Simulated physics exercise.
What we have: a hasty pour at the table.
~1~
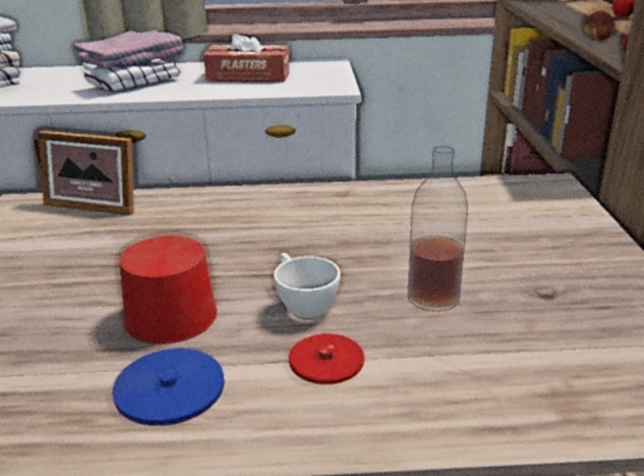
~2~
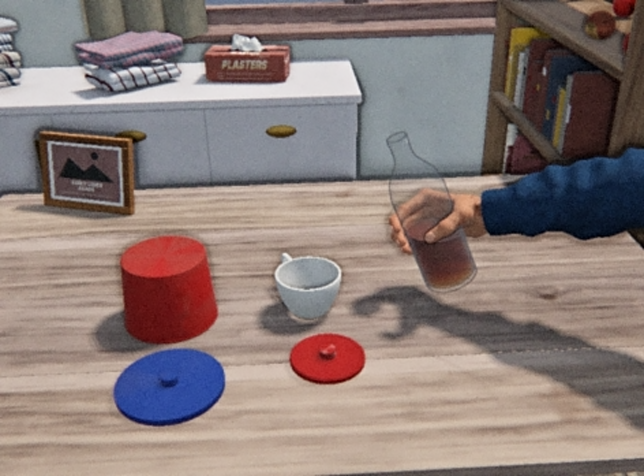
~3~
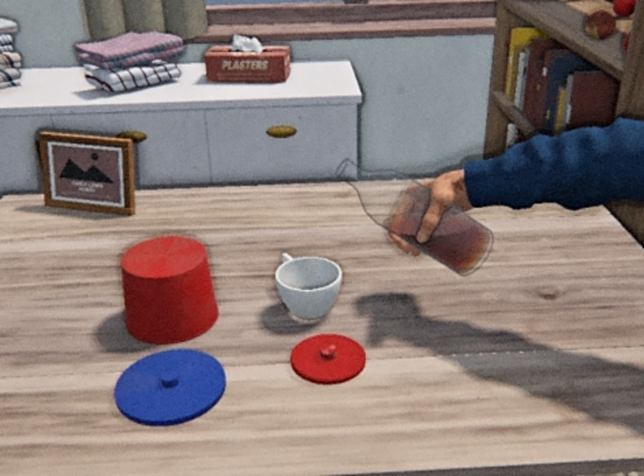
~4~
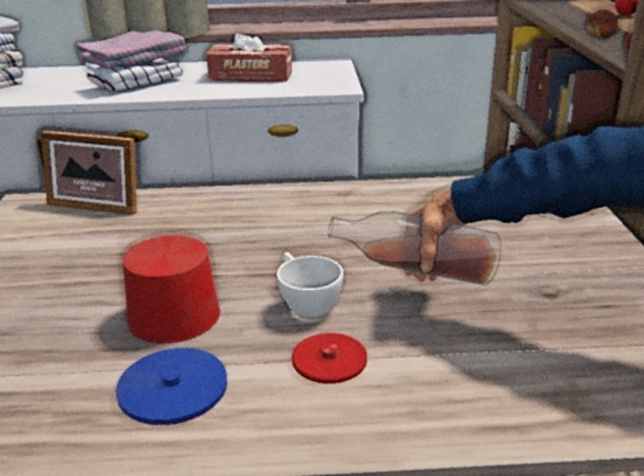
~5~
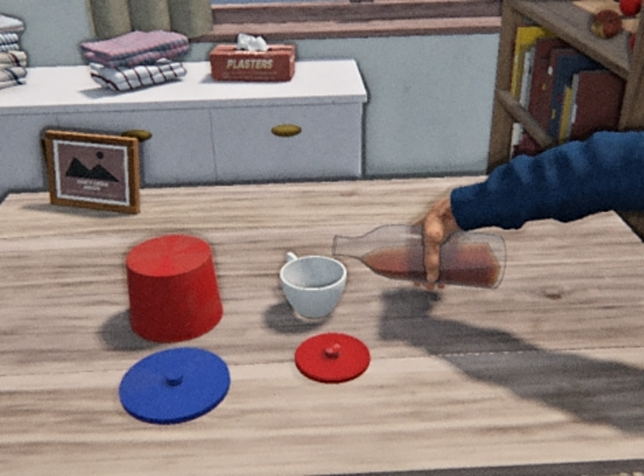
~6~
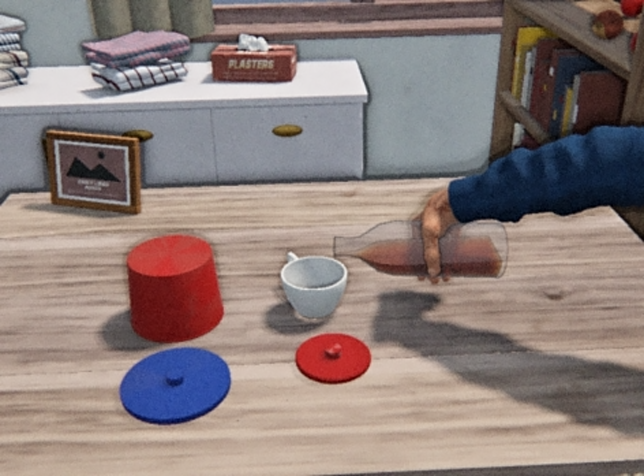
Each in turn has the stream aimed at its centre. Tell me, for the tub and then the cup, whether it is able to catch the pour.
The tub is going to let it slide off the outside; the cup is going to gather it.
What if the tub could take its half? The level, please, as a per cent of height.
It comes up to roughly 15 per cent of the height.
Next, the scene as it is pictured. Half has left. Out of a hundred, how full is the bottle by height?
I make it close to 15 per cent.
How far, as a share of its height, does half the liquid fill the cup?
75 out of a hundred, or close to it.
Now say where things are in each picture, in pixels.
At the start; bottle (438, 225) about a third full; cup (308, 294) open; tub (167, 287) upside down, in the first frame.
A hand has the bottle; bottle (425, 209) tipped 20° with all of its load; cup (309, 294) open, in the second frame.
Tilting; bottle (408, 210) tipped 55° with all of its load; tub (169, 288) upside down, in the third frame.
No stream yet; bottle (409, 243) tipped 75° with all of its load; cup (311, 293) open, in the fourth frame.
Still nothing leaves it; bottle (414, 254) tipped 80° with all of its load; tub (173, 286) upside down, in the fifth frame.
On the point of pouring; bottle (415, 249) tipped 85° with all of its load; cup (315, 293) open; tub (174, 286) upside down, in the sixth frame.
Shortly, the tea goes into the cup.
Then, it runs off the upturned base of the tub.
At the finish, the cup has its share inside; the tub is empty, in a puddle.
